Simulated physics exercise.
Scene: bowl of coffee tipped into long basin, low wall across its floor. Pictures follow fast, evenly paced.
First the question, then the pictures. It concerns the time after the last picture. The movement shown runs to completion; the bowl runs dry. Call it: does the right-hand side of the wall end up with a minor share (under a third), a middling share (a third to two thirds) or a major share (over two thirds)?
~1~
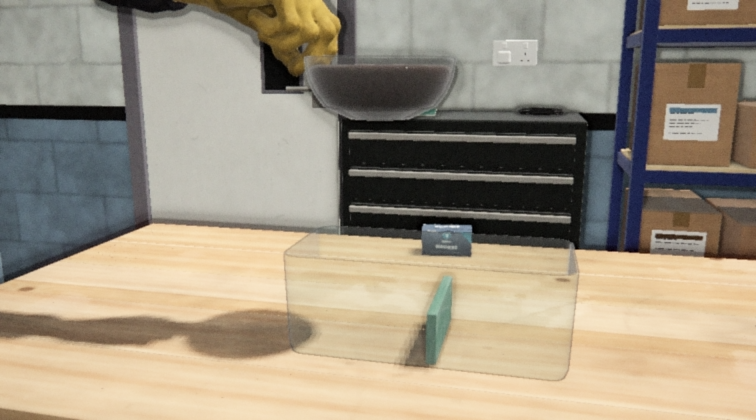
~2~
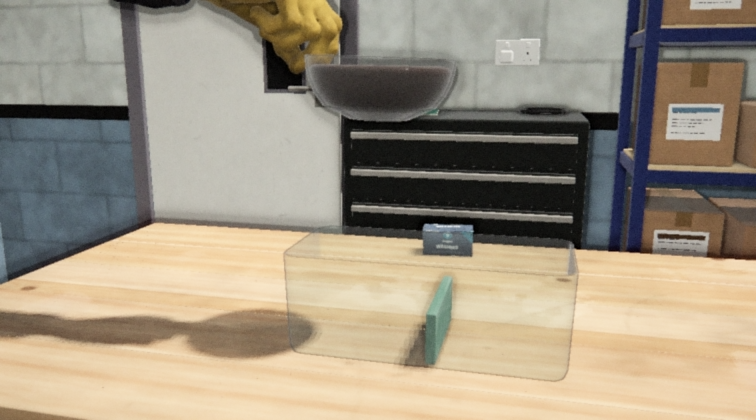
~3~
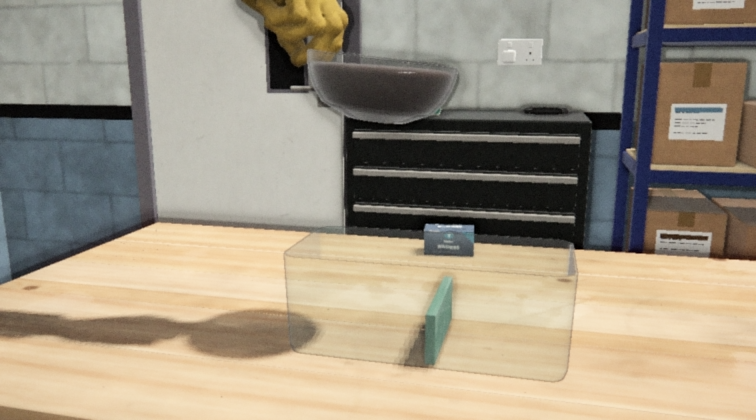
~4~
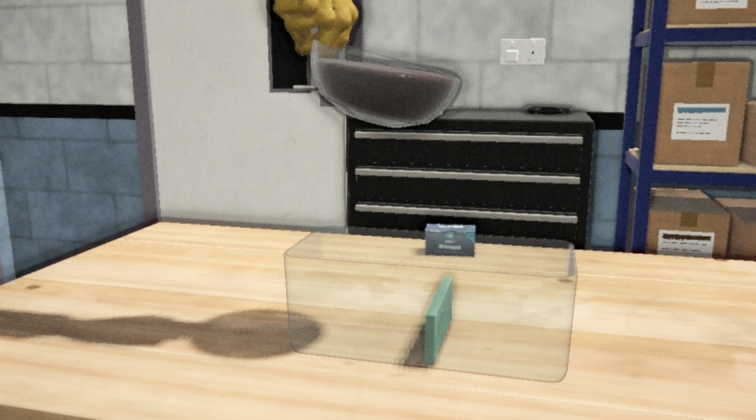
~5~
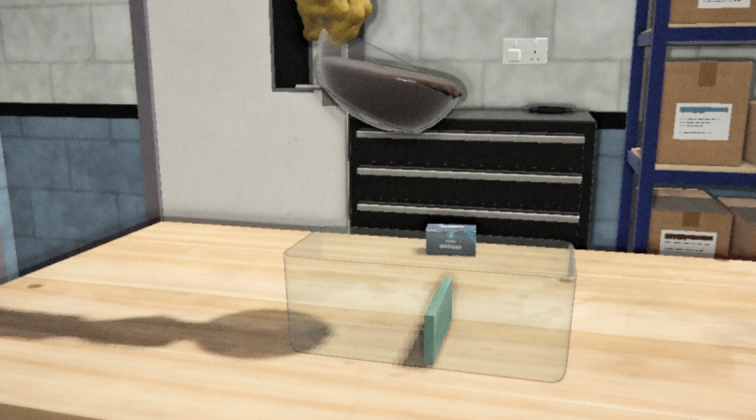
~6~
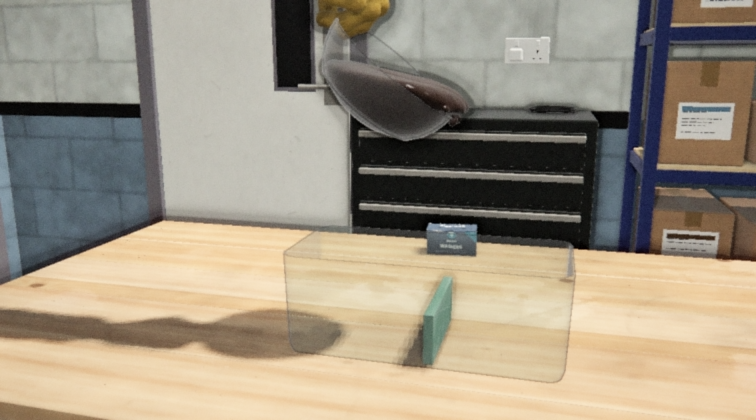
The right side gets a major share.
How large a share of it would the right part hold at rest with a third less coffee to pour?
Estimate: Around 70 per cent.
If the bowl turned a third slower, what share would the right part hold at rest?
It works out near 75 %.
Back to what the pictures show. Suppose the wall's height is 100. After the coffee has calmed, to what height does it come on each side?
On the left it's around 10 per cent; on the right, 50 per cent.
A moment on, the tilt is 114° and 1 per cent is still to pour, 0 is left of the wall and 56 right of it.
Next, the tilt is 121° and 0 per cent is still to pour, 10 is left of the wall and 60 right of it.
Then the tilt is 121° and 1 per cent is still to pour, 13 is left of the wall and 69 right of it.
Later the tilt is 121° and 0 per cent is still to pour, 16 is left of the wall and 75 right of it.
In the end 17 per cent lies left of the wall, 74 right of it and 9 outside.
